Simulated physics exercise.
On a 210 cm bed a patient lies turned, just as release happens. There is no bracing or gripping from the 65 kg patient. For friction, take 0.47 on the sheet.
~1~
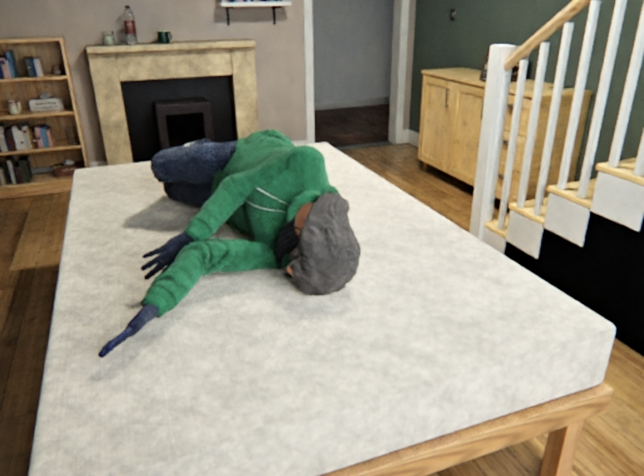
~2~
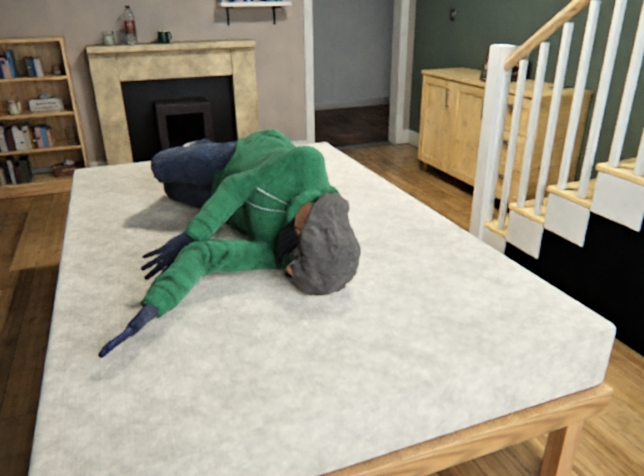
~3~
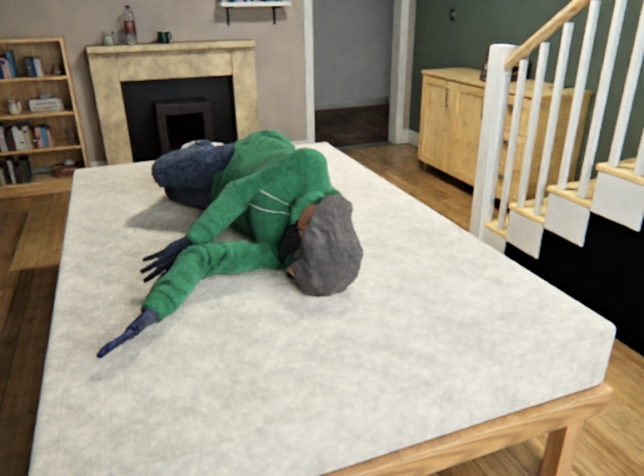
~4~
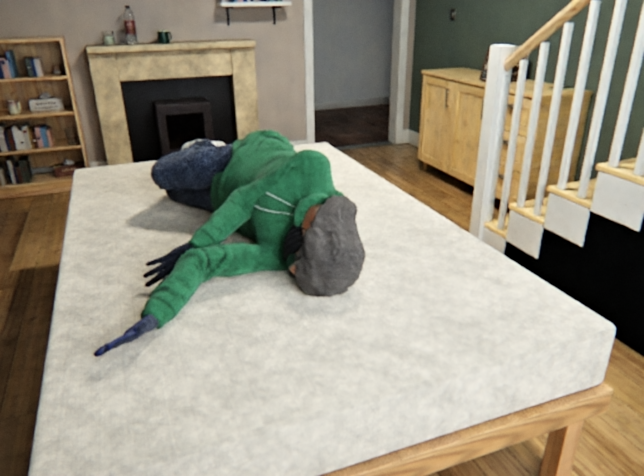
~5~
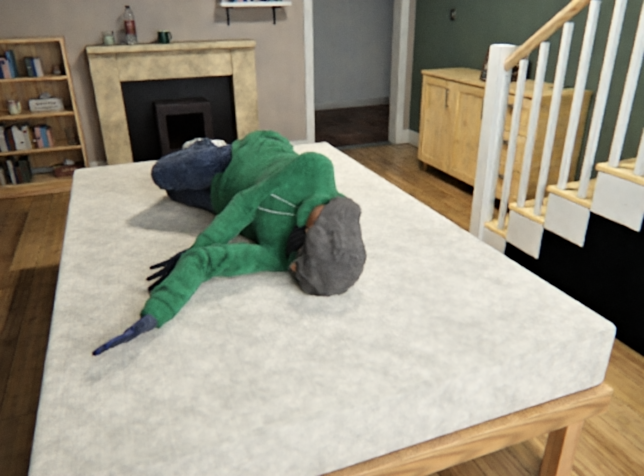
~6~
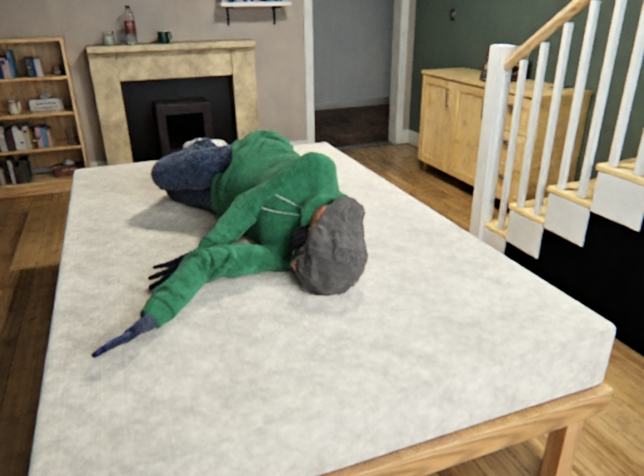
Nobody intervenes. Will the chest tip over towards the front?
No, it falls back.
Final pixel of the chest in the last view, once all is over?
End point, final frame: Around (338, 217).
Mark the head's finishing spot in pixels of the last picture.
I'd expect it close to pixel (355, 251).
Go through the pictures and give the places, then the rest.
In the first picture, chest (299, 207); shoulders at 70°.
In the second picture, chest (299, 207); shoulders at 70°.
In the third picture, chest (301, 209); shoulders at 70°.
In the fourth picture, chest (304, 211); shoulders at 70°.
In the fifth picture, chest (306, 213); shoulders at 65°.
In the sixth picture, chest (309, 213); shoulders at 65°.
Then, 0.26 s after the last picture the chest is turned 65° from lying flat on the back, near (314, 213) in the last picture's view.
Then, 0.66 s after the last picture the chest is turned 60° from lying flat on the back, near (317, 213) in the last picture's view.
Then, 1.26 s after the last picture the chest is turned 60° from lying flat on the back, near (319, 213) in the last picture's view.
When all is still, chest sinks back.
